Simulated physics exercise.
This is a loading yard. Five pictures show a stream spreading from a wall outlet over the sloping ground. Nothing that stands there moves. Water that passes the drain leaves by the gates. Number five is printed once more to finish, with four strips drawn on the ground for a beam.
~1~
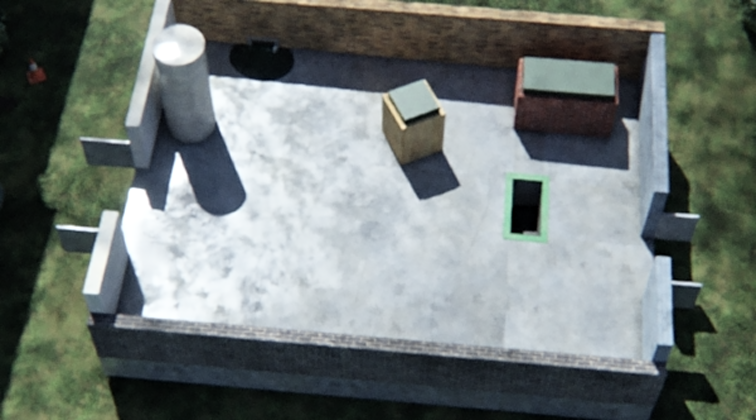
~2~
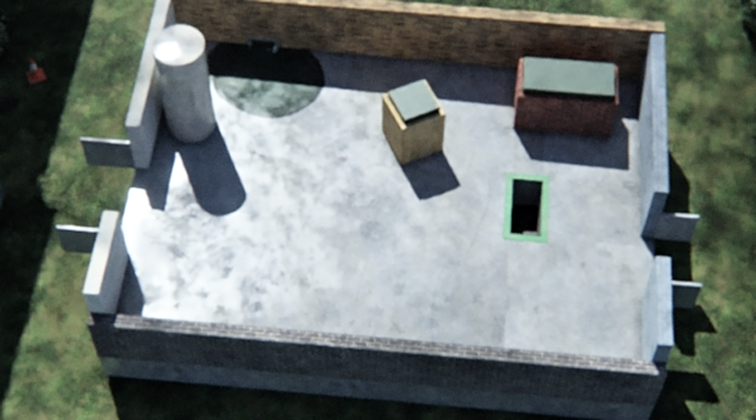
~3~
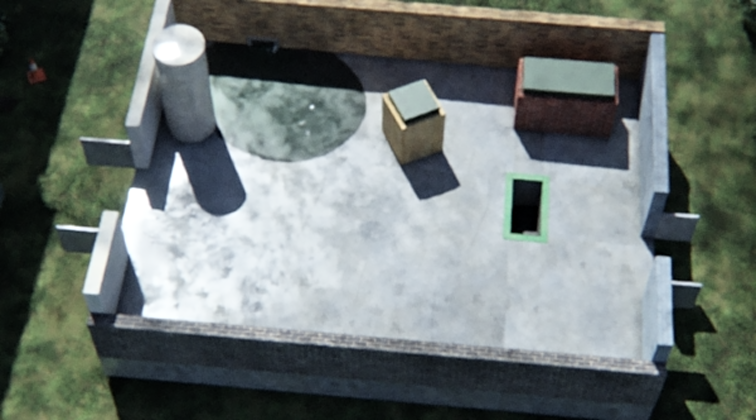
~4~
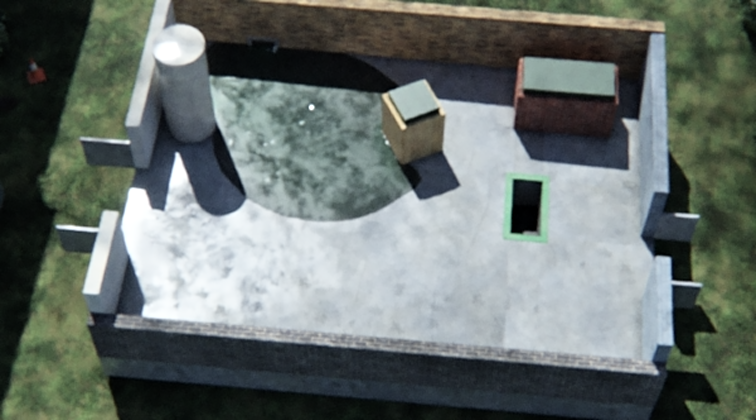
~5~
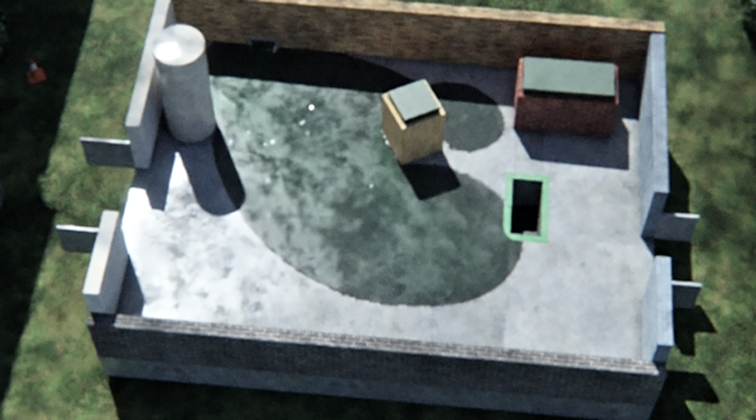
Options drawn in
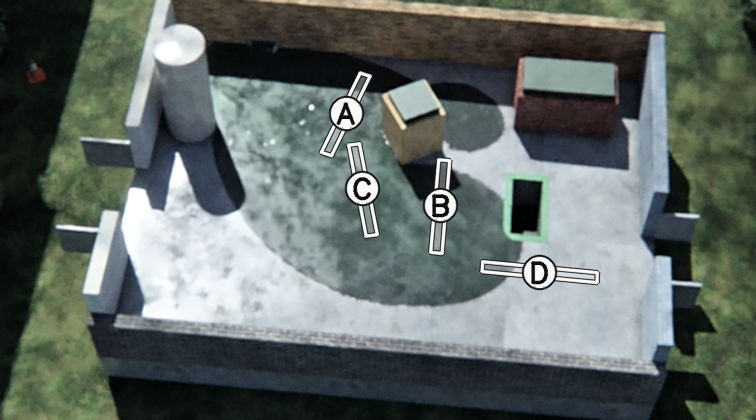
Water spreads from the back wall across the yard floor and around a wooden crate.
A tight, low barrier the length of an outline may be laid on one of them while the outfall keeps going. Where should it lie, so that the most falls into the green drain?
The best position is D.
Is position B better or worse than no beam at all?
It is worse.
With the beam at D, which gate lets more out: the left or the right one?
The right one.
In white, A from (326, 154) to (365, 74); B from (436, 252) to (444, 160); C from (354, 144) to (371, 235); D from (482, 266) to (597, 277).
With A, about 8 % of the stream goes into the green drain, about 86 % out by the gates.
With B, about 8 % of the stream goes into the green drain, about 85 % out by the gates.
With C, about 10 % of the stream goes into the green drain, about 84 % out by the gates.
With D, about 18 % of the stream goes into the green drain, about 76 % out by the gates.
